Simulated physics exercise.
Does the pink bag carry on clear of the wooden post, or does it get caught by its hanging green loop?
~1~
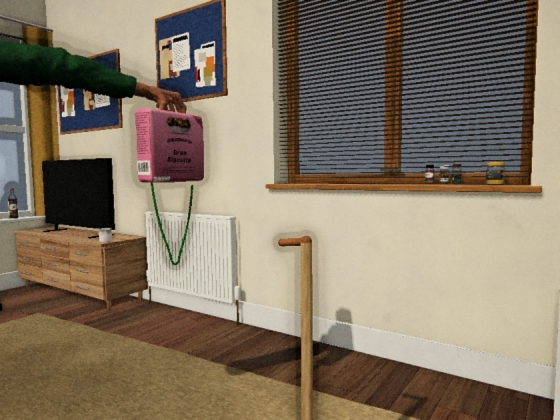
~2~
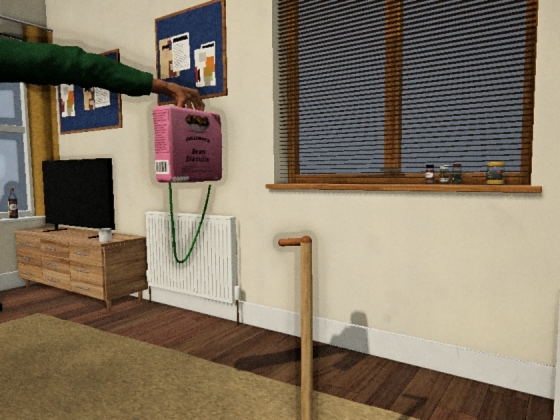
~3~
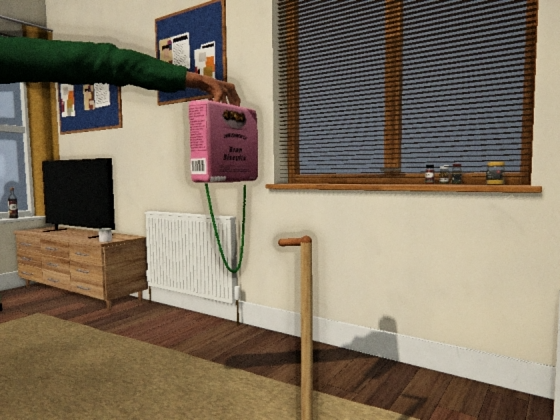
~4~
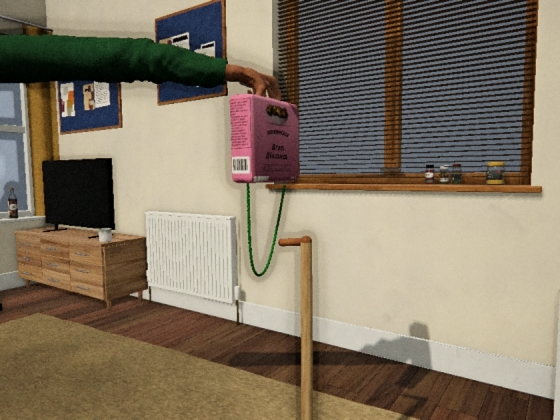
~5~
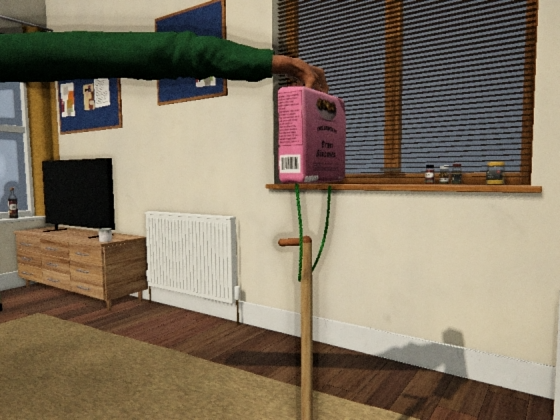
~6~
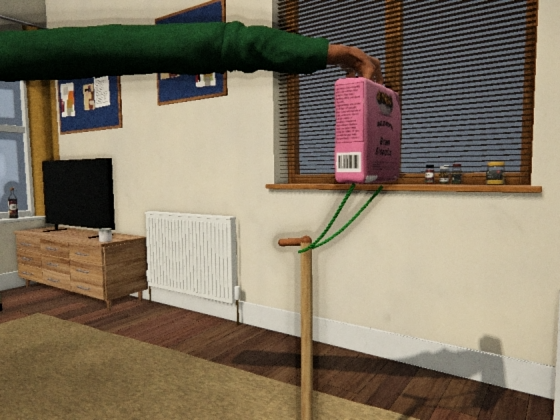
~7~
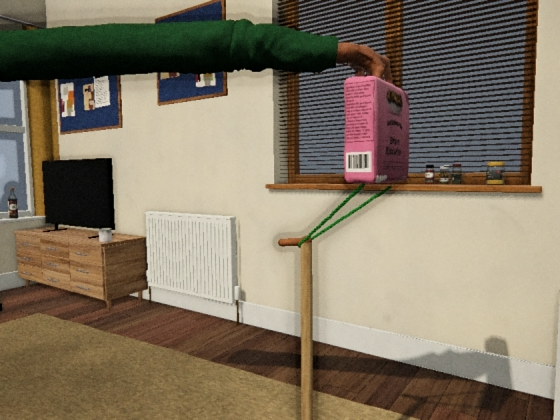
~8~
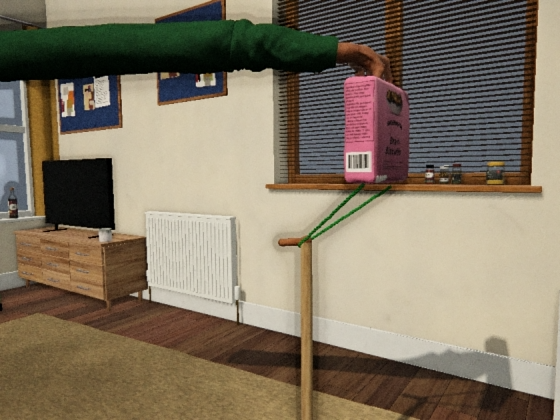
It gets caught. The green loop snags on the hook of the post and pulls tight, and the hand and bag stop just past it.
